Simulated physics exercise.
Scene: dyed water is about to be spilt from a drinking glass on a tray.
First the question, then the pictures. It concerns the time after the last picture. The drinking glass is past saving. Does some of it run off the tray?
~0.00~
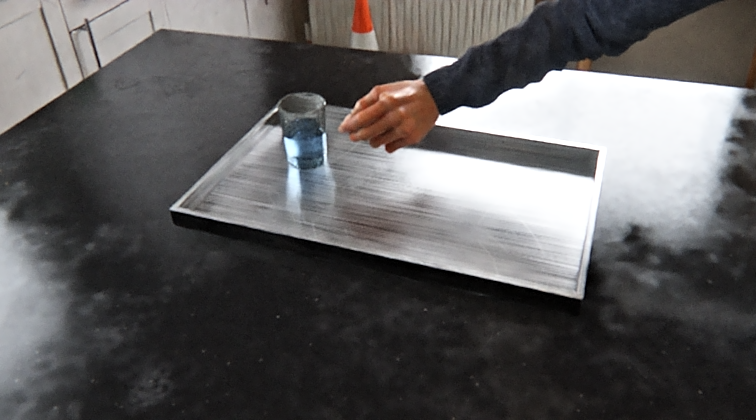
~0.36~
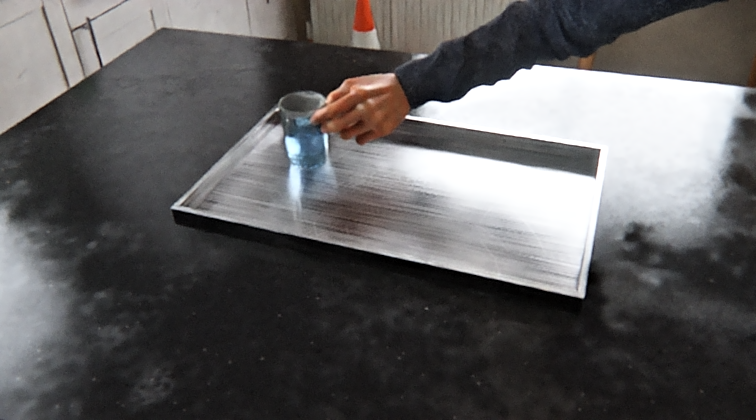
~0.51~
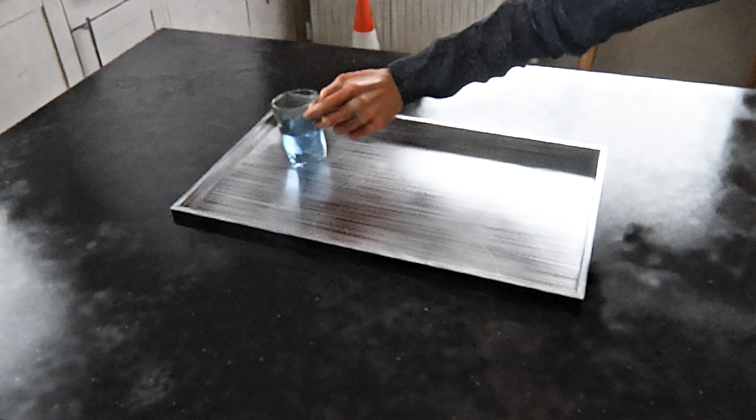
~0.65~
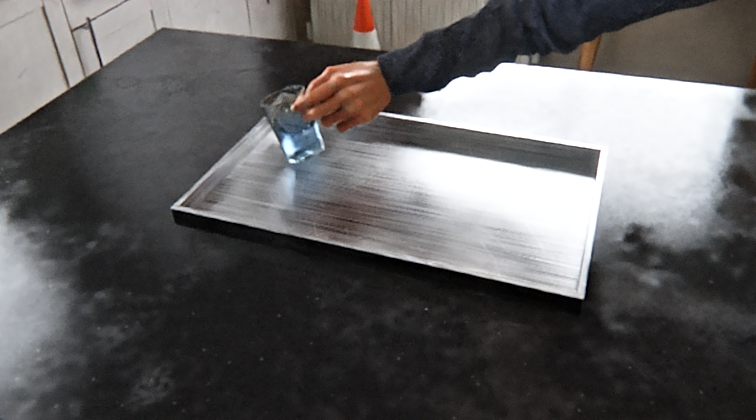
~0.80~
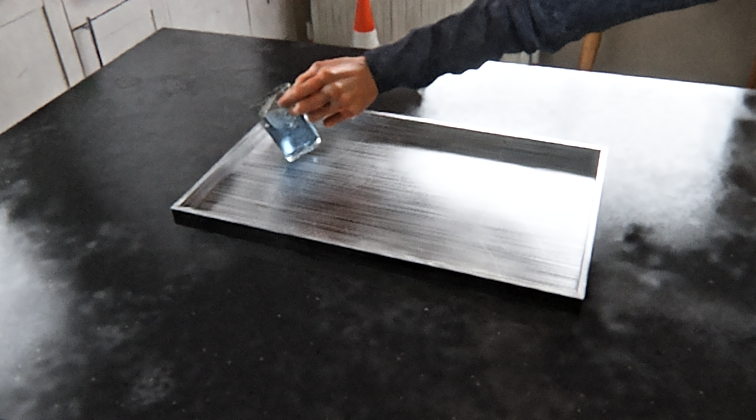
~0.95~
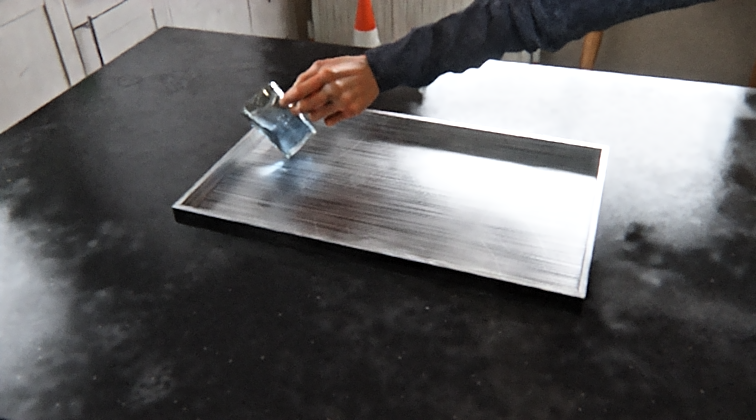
Yes, it leaves the tray.
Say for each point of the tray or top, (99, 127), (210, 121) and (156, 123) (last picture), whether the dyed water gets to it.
First one got to; second one got to; third one got to.
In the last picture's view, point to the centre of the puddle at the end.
(127, 114).
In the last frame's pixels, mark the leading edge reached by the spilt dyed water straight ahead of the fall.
(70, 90), more or less.
By 1.5 s, the drinking glass lies across the rim; the puddle covers about as much as a plate; the table is getting wet.
By 2.3 s, the puddle covers about as much as a tray; the table is getting wet.
By 3.6 s, the puddle covers about as much as a tray; the table is getting wet.
